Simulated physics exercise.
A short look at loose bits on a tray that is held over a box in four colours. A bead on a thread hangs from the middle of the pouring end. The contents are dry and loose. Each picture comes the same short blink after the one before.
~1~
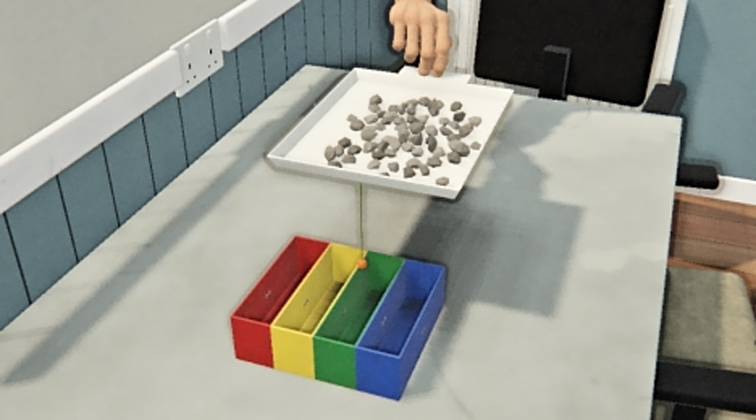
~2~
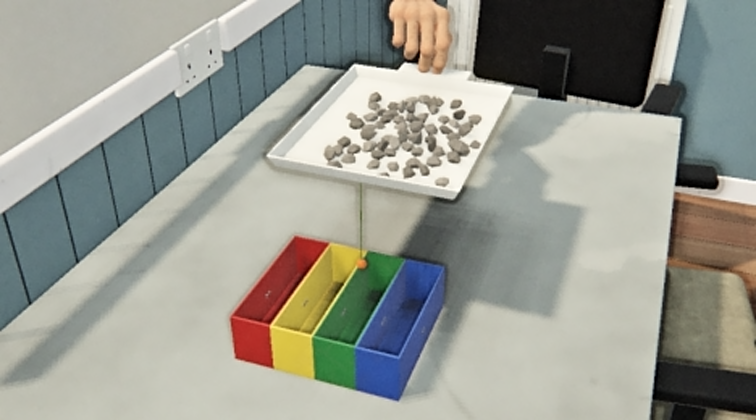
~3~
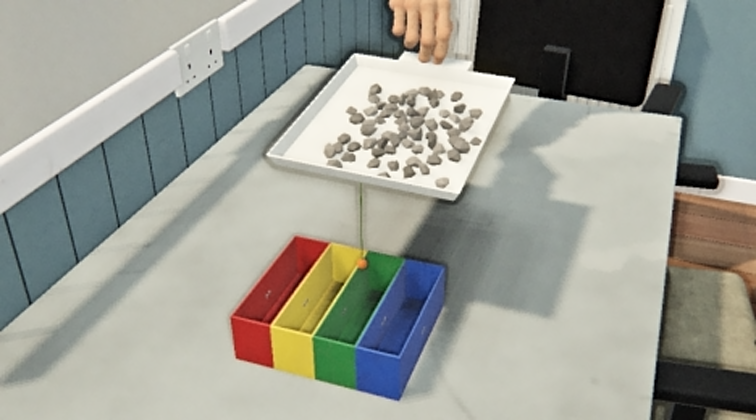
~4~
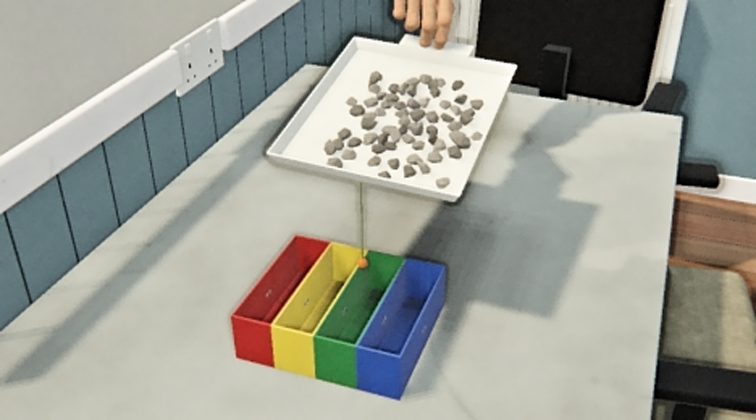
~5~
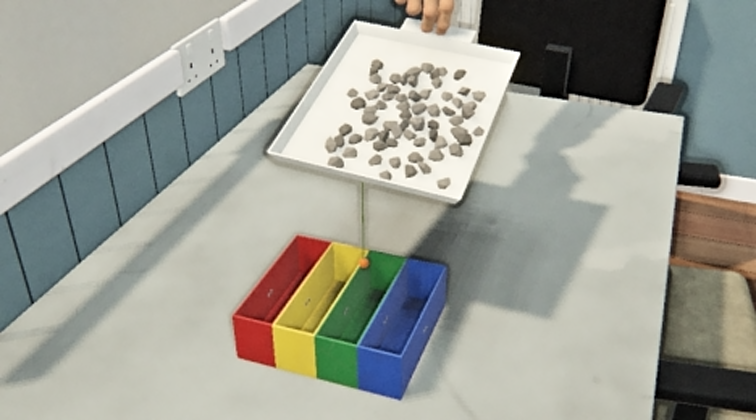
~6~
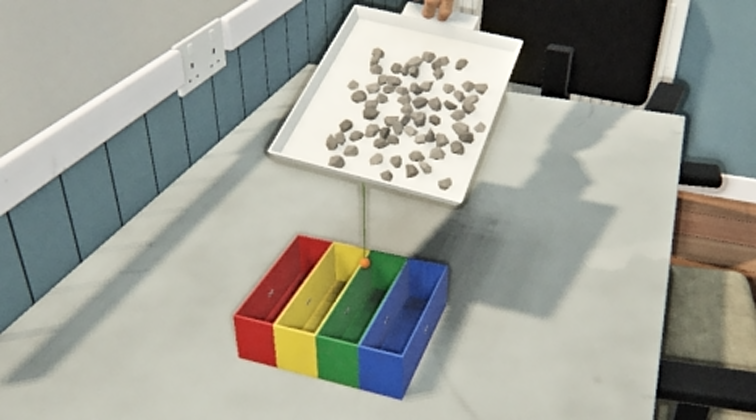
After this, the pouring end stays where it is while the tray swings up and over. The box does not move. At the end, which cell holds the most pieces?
It favours the blue compartment.
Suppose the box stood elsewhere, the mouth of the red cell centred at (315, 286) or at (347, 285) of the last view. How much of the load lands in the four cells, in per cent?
In turn 90 and 100 in a hundred.
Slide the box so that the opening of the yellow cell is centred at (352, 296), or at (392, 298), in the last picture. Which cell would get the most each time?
The first try: That blue cell. The second: The cell in green.
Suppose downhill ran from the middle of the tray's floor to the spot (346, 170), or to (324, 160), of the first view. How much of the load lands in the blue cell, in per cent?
Near 10 % and 0 %.
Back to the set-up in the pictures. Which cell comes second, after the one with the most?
It is the cell in green.
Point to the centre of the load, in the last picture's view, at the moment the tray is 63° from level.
Close to (416, 188).
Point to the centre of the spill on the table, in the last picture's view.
Around (466, 366).
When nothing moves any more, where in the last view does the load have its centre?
Close to (414, 352).
Soon, tray tipped steeply; most on the tray; a stray few in the blue cell; about a quarter falling or outside the box.
A while on, tray tipped right over; a stray few on the tray; about a quarter in the blue cell; a small part in the green cell; a stray few in the yellow cell; about half falling or outside the box.
Towards the end, tray tipped past a quarter turn; about a third in the blue cell; a small part in the green cell; a small part in the yellow cell; about half falling or outside the box.
Finally, tray tipped past a quarter turn; about a third in the blue cell; a small part in the green cell; a small part in the yellow cell; none in the red cell; about half outside the box.
